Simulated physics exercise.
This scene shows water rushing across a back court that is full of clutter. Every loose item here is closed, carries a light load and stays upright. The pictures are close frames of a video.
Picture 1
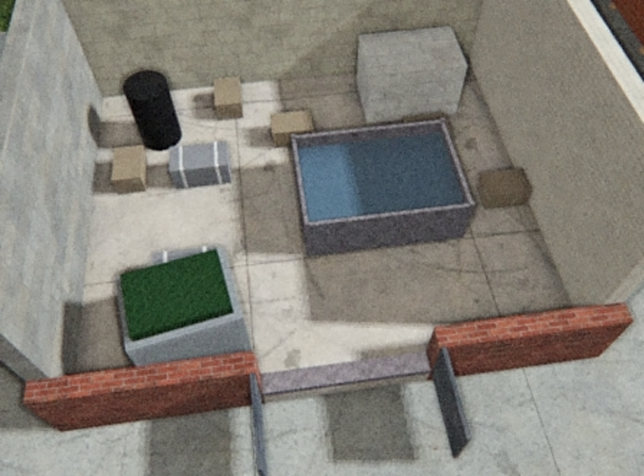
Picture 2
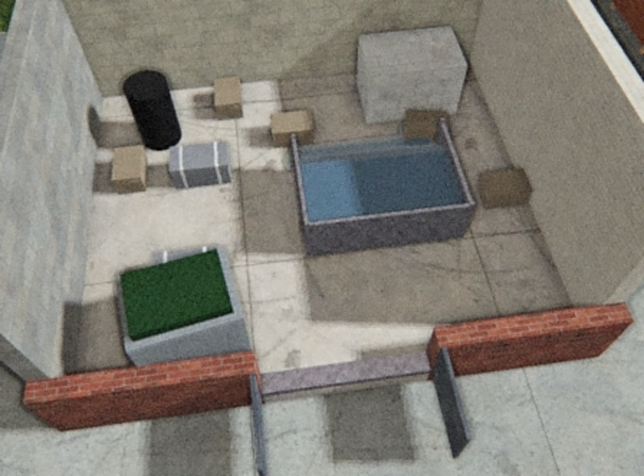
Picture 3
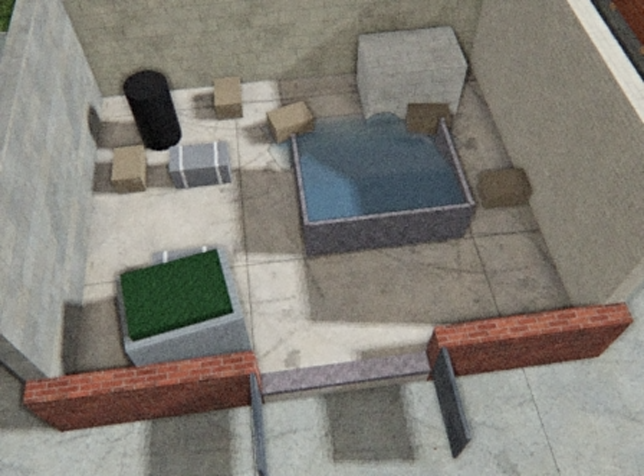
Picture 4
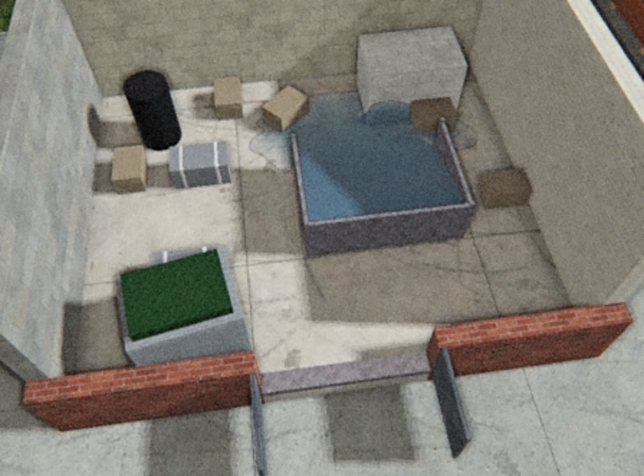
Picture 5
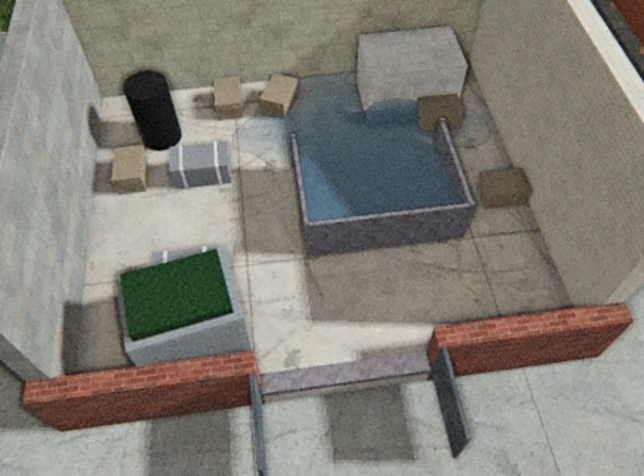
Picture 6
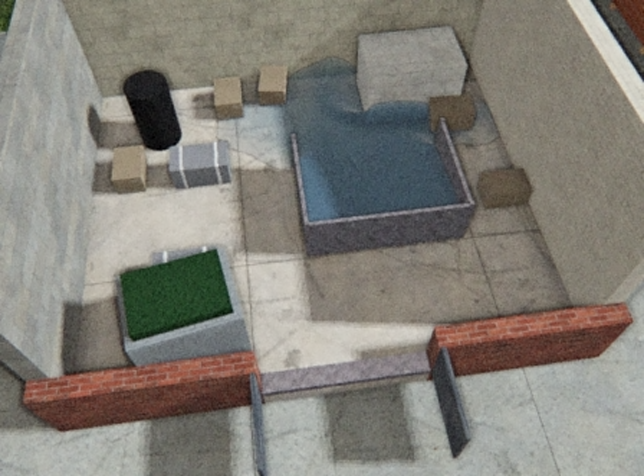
Water poured out the back of a raised pool in a walled court and spread across the ground, pushing one tan crate back and to the left and nudging another slightly to the right.
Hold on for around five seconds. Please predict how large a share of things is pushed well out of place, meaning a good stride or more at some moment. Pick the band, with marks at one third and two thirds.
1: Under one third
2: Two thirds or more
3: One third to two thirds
Two thirds or more.
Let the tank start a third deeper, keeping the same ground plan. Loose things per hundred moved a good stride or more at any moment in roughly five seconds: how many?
I get 90 percent.
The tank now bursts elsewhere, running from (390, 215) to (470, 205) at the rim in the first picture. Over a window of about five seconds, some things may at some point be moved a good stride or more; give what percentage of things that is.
Near 30 in a hundred.
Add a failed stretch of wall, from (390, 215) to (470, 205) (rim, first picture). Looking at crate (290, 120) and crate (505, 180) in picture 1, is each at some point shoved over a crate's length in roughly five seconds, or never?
Taking them in turn: Distance not reached and distance reached.
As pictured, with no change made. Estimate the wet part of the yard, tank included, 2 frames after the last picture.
Near 30 %.
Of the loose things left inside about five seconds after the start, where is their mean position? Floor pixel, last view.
Roughly at (224, 225).
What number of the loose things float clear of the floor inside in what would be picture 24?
Tally: 3.
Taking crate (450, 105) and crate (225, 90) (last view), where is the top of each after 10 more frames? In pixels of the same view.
Estimate: First at (479, 181), second at (116, 98), approximately.
A moment on, 2 of 7 are well off their spots; 1 afloat.
Next, 4 of 7 are well off their spots; 3 afloat.
Later, 5 of 7 are well off their spots; 3 afloat.
In the end, 5 of 7 are well off their spots, and 5 have been at some point; 4 afloat.
